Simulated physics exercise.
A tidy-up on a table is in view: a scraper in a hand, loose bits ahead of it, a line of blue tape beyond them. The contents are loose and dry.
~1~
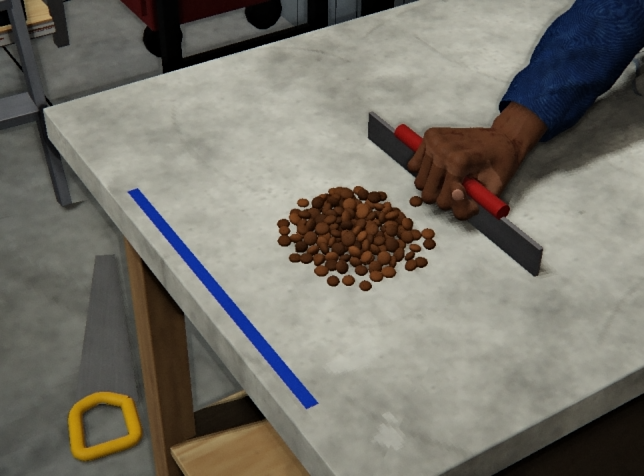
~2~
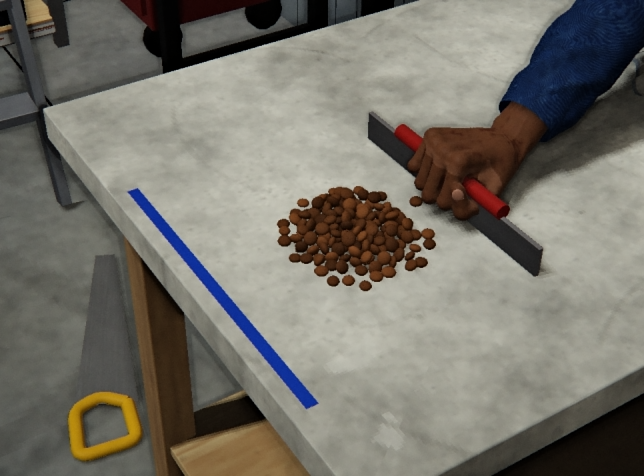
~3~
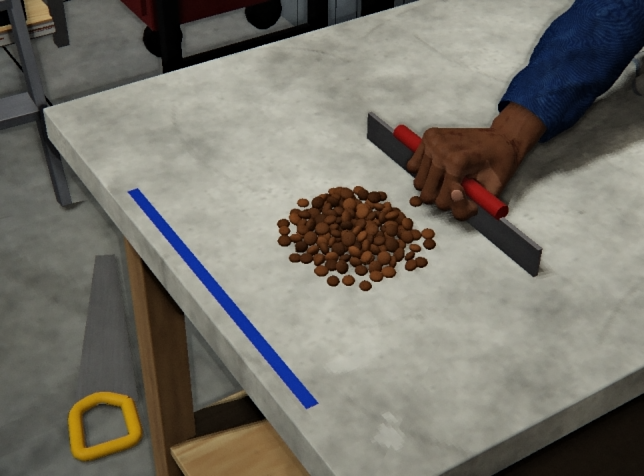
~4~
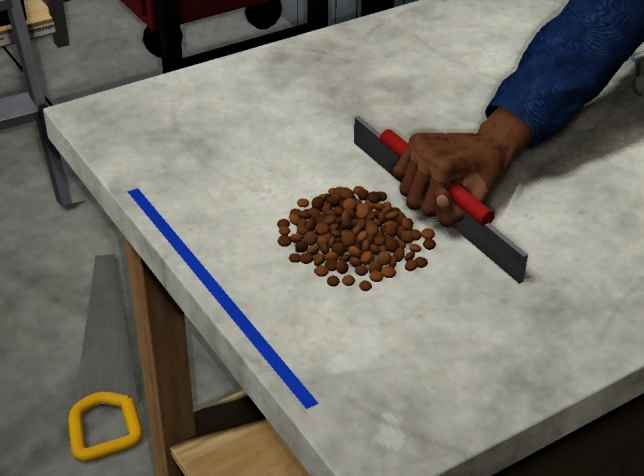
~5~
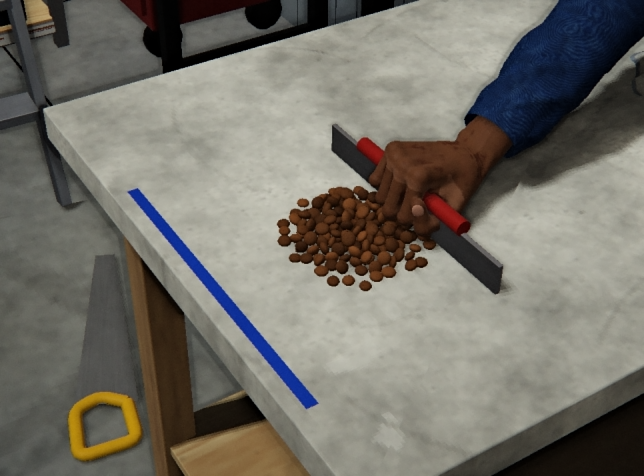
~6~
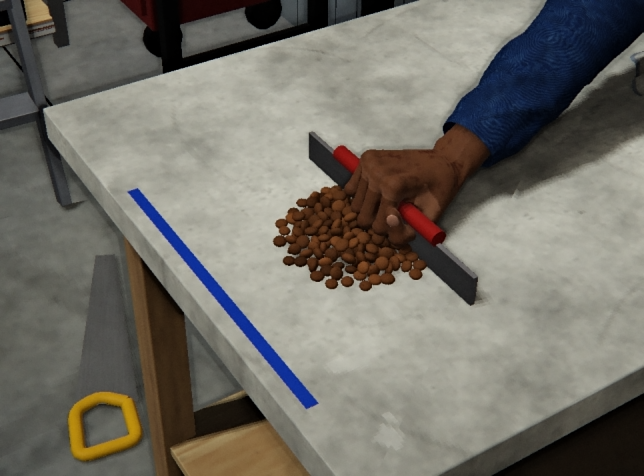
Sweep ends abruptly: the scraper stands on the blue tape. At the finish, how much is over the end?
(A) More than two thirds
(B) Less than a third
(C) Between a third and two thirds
The answer is A.
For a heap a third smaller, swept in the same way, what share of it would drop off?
90 per cent, roughly.
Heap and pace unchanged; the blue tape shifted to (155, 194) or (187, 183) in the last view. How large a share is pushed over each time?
It would be around 70 per cent the first time and around 30 per cent the second.
Shortly afterwards, scraper still moving, near (297, 232); heap all on the table, its front near (207, 291).
Next, scraper stopped at the blue tape; heap the bulk over the edge.
In the end, scraper stopped at the blue tape; heap the bulk over the edge.
